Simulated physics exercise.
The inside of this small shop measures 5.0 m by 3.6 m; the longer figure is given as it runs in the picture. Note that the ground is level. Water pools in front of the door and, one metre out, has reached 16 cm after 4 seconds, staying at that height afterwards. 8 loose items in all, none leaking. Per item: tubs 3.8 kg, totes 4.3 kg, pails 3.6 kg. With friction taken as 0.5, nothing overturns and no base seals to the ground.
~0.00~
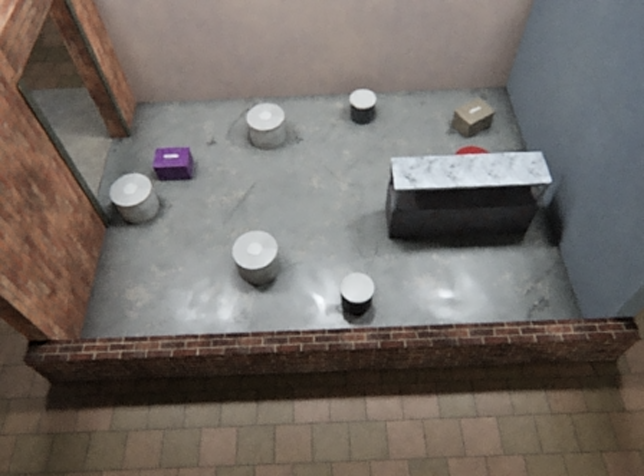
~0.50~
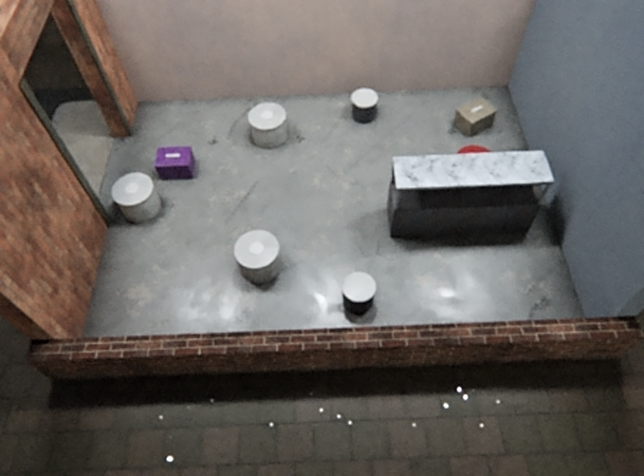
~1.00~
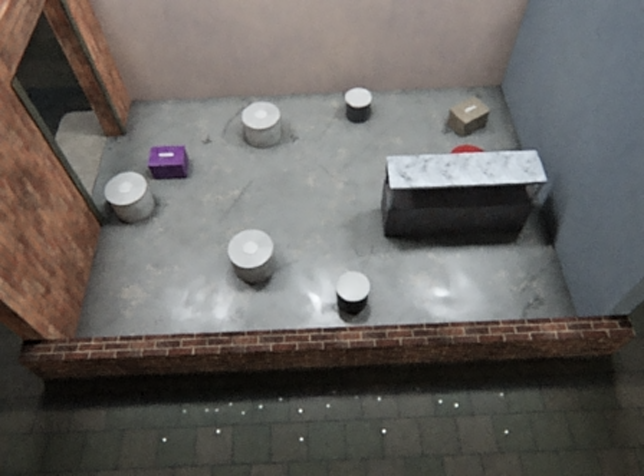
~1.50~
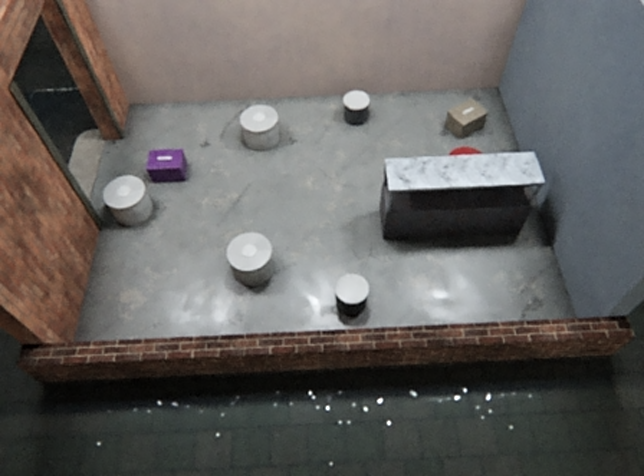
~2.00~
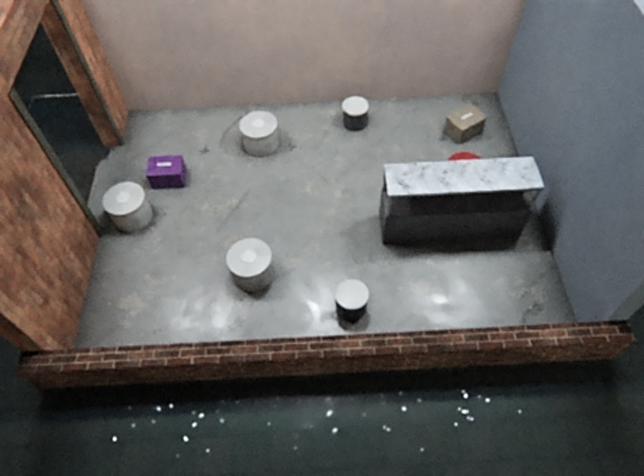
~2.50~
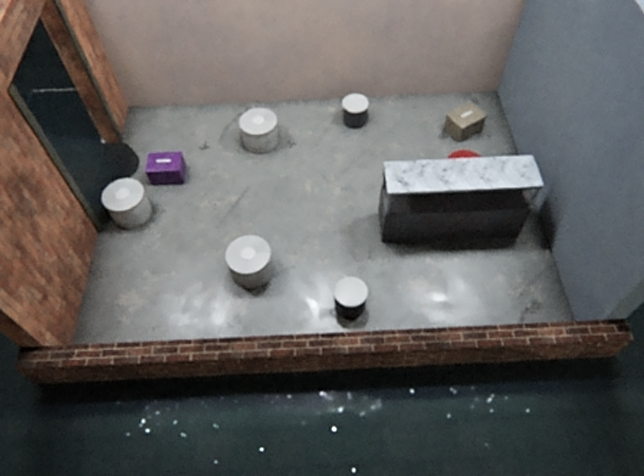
Dark water flecked with white specks spreads over the paving outside a small brick-edged room seen from high above, deepening in tone until it hides the paving and shows past the doorway at left, where a dark patch edges inside. On the grey floor stand pale round drums, a purple box at left, and a tan box and red tub behind a marble-topped counter at right. These stay put while the camera shifts very slightly.
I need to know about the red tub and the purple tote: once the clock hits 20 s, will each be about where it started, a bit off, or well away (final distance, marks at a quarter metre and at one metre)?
Red tub: A bit off; purple tote: Well away.
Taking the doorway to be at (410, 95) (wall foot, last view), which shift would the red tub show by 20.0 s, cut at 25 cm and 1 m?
Outcome - red tub: Short shift.
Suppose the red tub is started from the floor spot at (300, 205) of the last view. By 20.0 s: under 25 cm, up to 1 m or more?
Looks like it is swept a long way.
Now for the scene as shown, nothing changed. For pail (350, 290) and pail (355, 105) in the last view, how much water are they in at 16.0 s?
Close to 9 and 11 centimetres.
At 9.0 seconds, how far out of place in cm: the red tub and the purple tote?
I'd guess about 60 cm and 350 cm by that point.
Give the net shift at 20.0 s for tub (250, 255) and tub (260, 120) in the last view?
In that order: 50 cm, 250 cm.
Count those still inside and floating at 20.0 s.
Count: 8.
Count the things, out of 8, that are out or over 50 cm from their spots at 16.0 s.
At that moment it comes to 8.
After 4.0 s the red tub is near (466, 165), 0.0 m from its start, aground; the purple tote is near (212, 158), 0.6 m from its start, aground; 0 afloat.
After 9.0 s the red tub is near (520, 164), 0.6 m from its start, afloat; the purple tote is near (478, 162), 3.6 m from its start, afloat; 6 afloat.
After 16.0 s the red tub is near (523, 167), 0.6 m from its start, afloat; the purple tote is near (348, 199), 2.2 m from its start, afloat; 8 afloat.
After 20.0 s the red tub is near (523, 165), 0.6 m from its start, afloat; the purple tote is near (286, 318), 2.6 m from its start, afloat; 8 afloat.
